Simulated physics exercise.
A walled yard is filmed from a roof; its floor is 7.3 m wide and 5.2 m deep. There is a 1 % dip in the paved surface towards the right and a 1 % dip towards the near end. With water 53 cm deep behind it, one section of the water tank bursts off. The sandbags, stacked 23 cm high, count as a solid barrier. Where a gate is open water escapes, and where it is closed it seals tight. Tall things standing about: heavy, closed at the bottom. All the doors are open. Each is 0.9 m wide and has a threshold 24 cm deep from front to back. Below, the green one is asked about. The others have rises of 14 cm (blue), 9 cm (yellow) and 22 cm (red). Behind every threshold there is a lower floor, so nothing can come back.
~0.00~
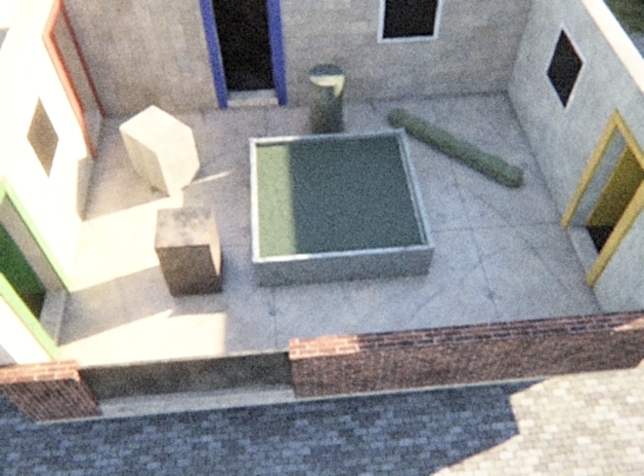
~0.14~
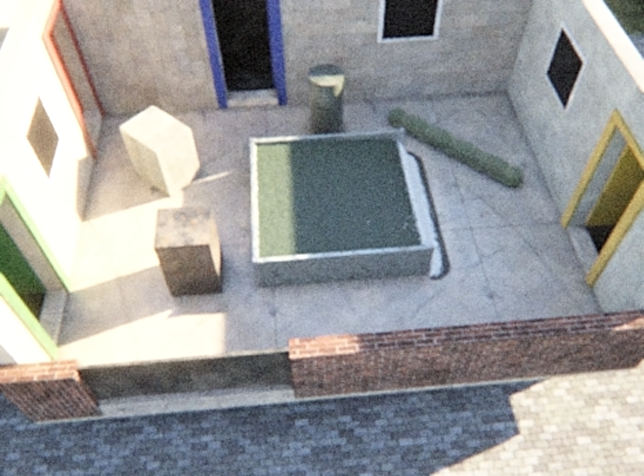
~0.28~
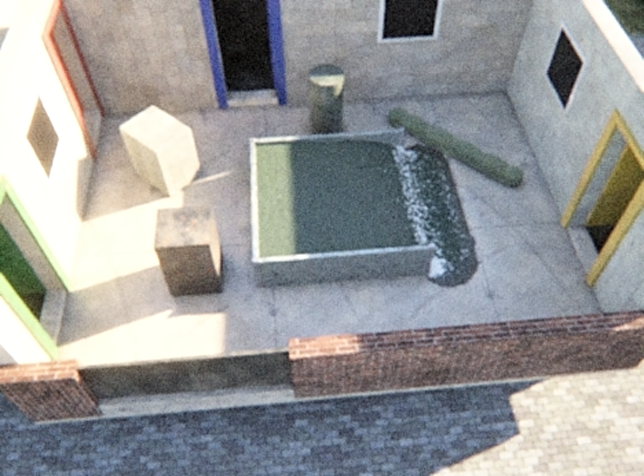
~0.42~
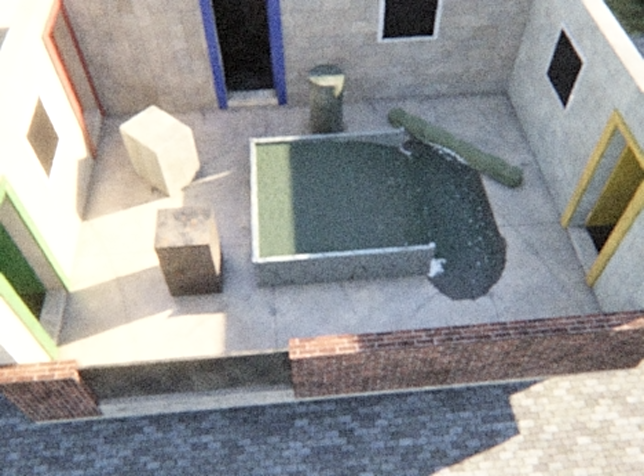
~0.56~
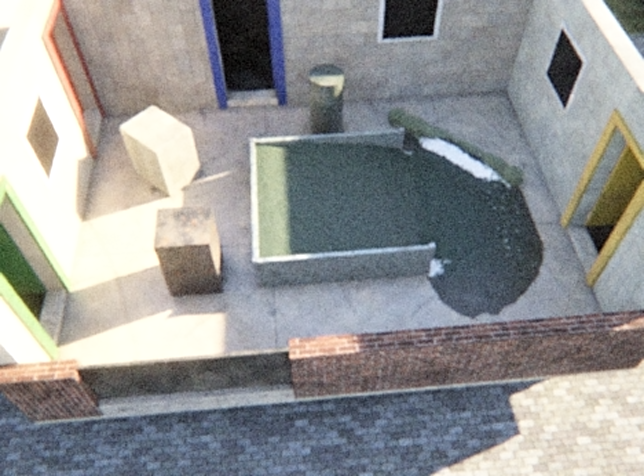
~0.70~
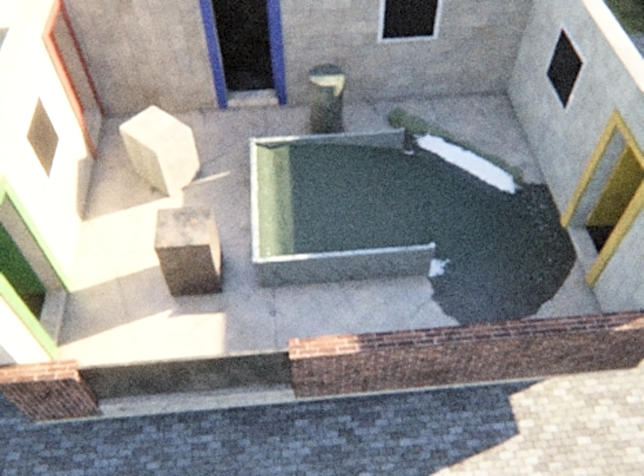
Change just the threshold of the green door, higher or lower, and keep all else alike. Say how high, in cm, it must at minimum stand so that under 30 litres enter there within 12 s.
It must stand at least about 11.5 cm high.
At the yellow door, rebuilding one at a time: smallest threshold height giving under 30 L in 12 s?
Yellow: 31 cm.
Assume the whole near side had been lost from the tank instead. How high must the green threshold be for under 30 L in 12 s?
Then something near 18 cm.
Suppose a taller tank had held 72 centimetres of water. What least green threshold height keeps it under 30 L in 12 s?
It would take a step of about 17 cm.
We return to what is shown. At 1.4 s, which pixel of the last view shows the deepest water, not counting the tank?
Around pixel (557, 218).
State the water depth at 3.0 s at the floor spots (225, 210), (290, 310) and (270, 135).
Roughly 0, 0 and 0 cm, in turn.
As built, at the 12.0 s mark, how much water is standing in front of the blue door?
You'd measure close to 7.0 cm there.
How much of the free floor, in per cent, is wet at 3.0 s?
40 %.
After 1.4 s water covers 25 % of the floor, deepest (44 cm) near (557, 218); it has not reached the green door.
After 3.0 s water covers 40 % of the floor, deepest (44 cm) near (611, 345); it has not reached the green door.
After 12.0 s water covers 95 % of the floor, deepest (11 cm) near (295, 371); 6 cm at the green door, 34 litres in over its 11 cm threshold.
At the green door as built, the water arrived by 5.0 s and peaked near 18 cm at 5.4 s.
Run again over the same 12 s with other heights there, 52 litres in over 9.5 cm, 16 litres over 13.5 cm. The limit of 30 litres is kept from about 11.5 cm up.
